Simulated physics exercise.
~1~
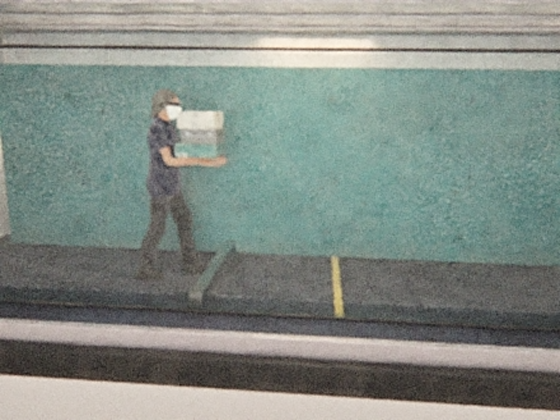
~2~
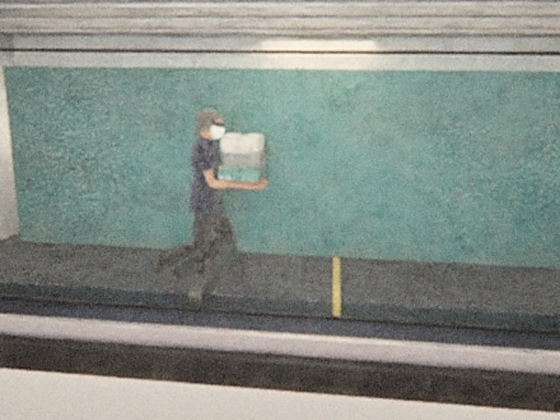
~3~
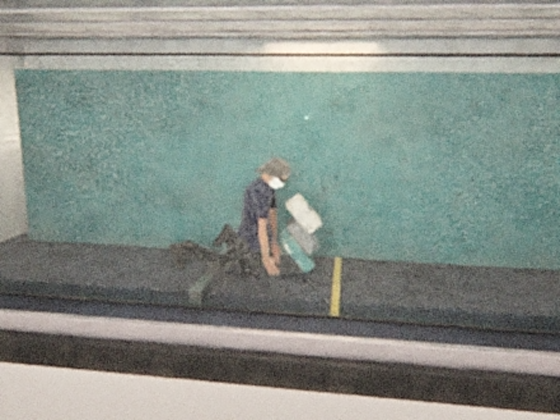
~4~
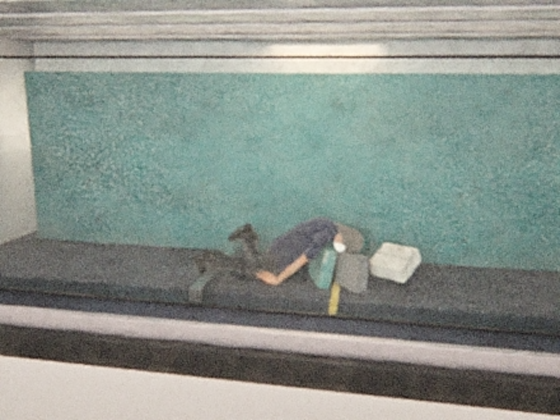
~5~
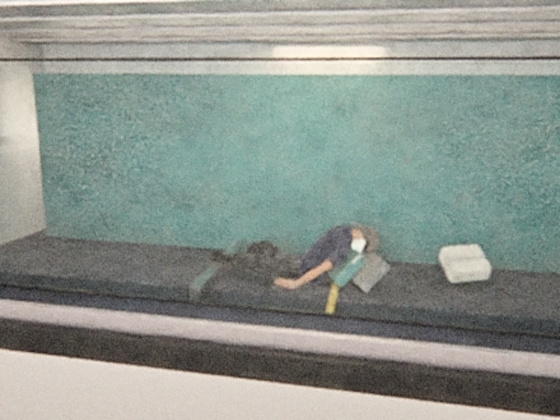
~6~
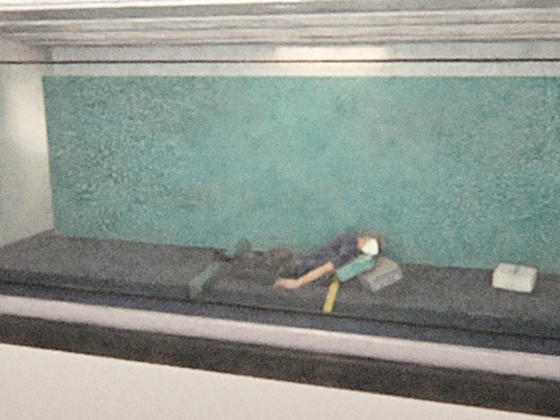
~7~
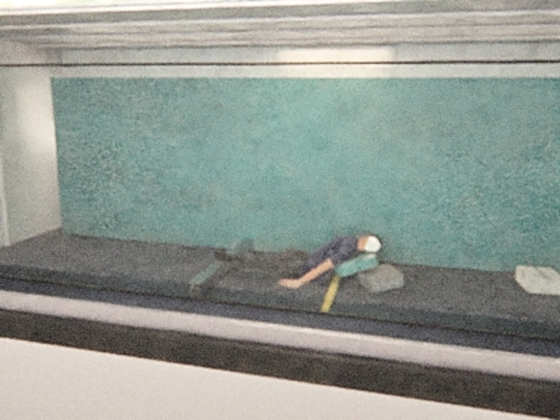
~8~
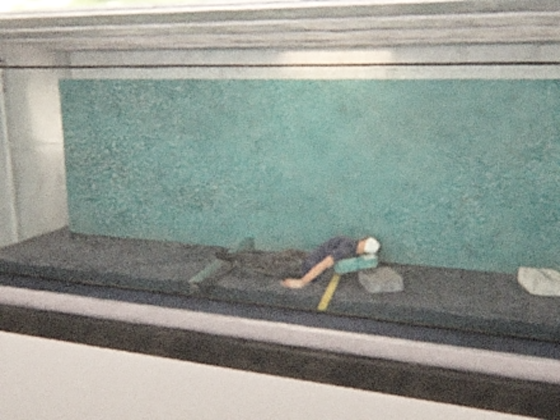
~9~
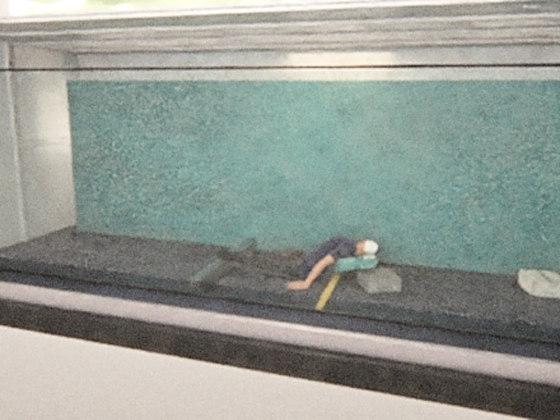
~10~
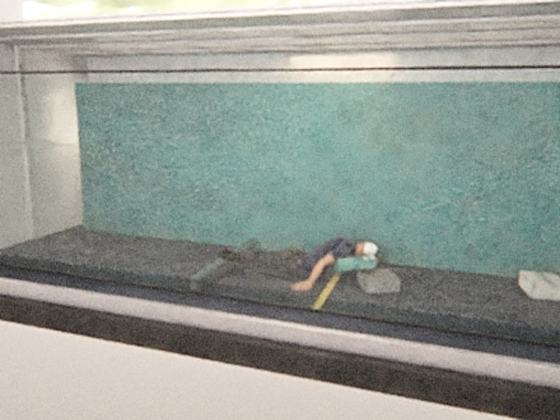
Masked passenger carrying stacked boxes tripping at a floor rail and falling flat, boxes tumbling right and settling past a yellow line.
